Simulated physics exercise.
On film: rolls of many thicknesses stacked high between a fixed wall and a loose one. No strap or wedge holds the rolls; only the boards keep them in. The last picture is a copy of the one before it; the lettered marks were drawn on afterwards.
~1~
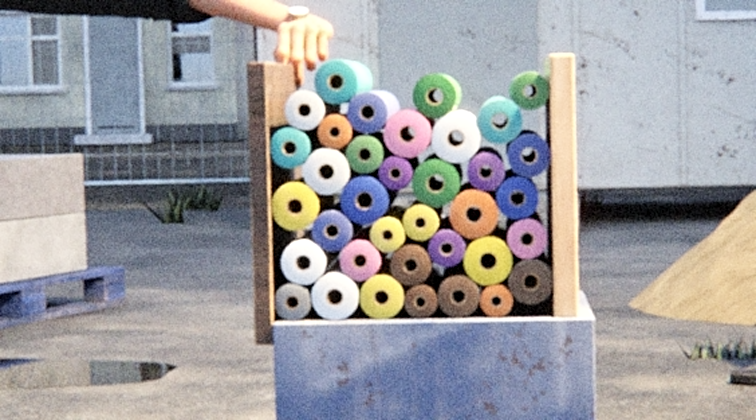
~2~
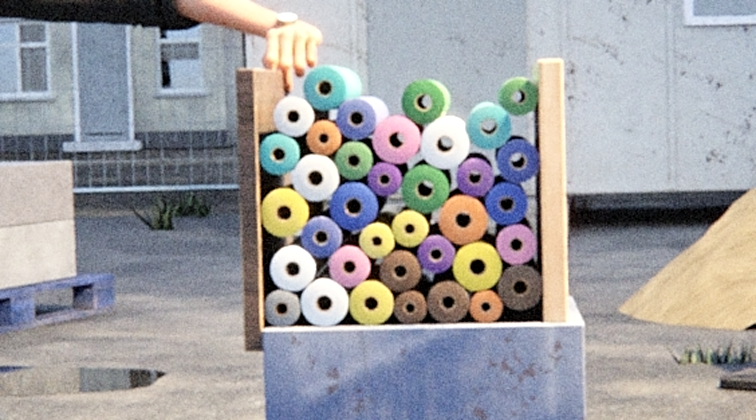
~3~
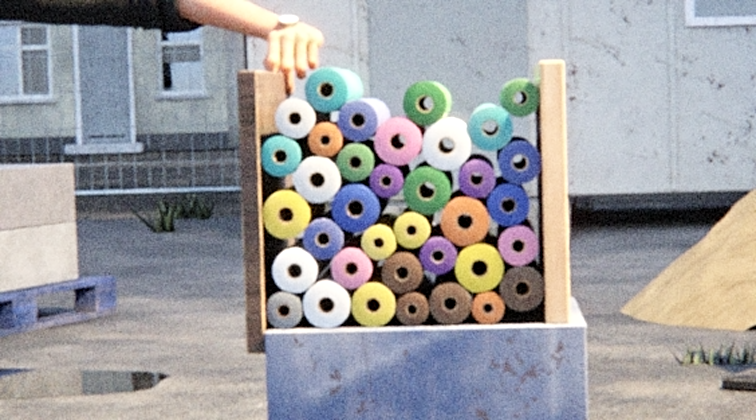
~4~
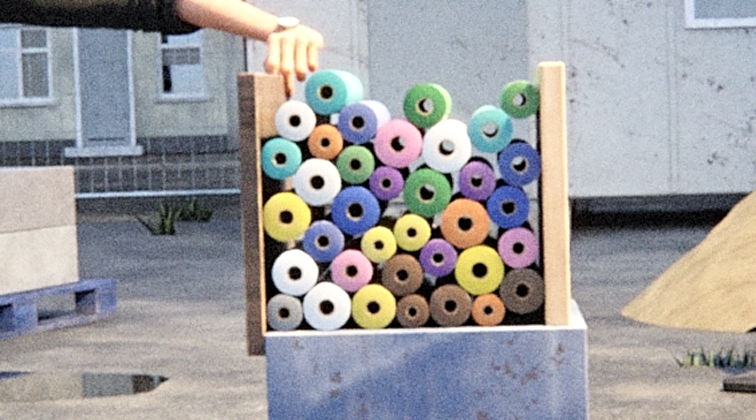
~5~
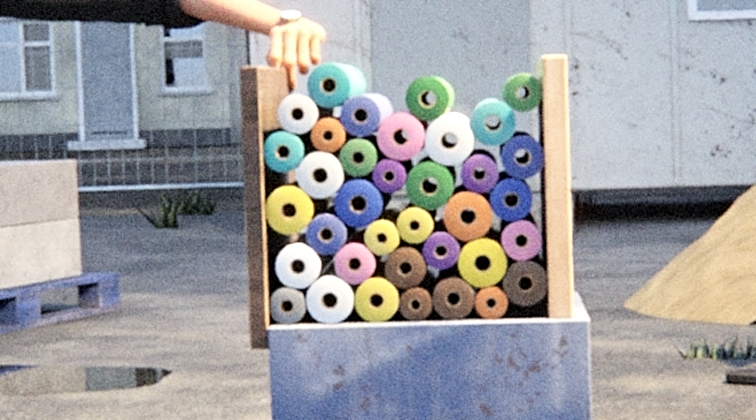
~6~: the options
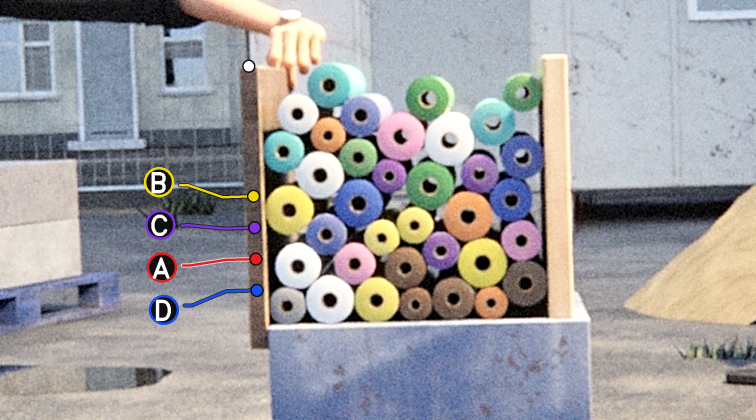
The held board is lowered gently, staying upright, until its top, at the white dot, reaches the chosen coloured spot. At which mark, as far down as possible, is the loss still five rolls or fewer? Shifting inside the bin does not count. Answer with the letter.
At most to C.
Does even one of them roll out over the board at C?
At C: Yes.
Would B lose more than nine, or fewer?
It loses fewer than nine.
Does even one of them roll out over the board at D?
Yes, at D.
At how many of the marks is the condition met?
Two of them.
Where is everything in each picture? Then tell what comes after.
The first frame shows a yellow roll (295, 206); a green roll (435, 183); a green roll (365, 155).
The second frame shows a green roll (354, 161); a blue roll (357, 119).
The third frame shows a green roll (520, 98); side board (269, 204).
The fourth frame shows a grey roll (284, 313); an orange roll (488, 311).
The fifth frame shows a pink roll (354, 264); a yellow roll (289, 210); a green roll (429, 186).
On the marked copy, A at (256, 259); B at (254, 196); C at (255, 227); D at (257, 290); the white dot at (249, 67).
With C. Early on, top of the board (262, 145).
Further on, top of the board (265, 227).
At the end, top of the board (265, 227), four out over the board.
As for the rest, A more than five out over the board; B none out over the board; D more than five out over the board.
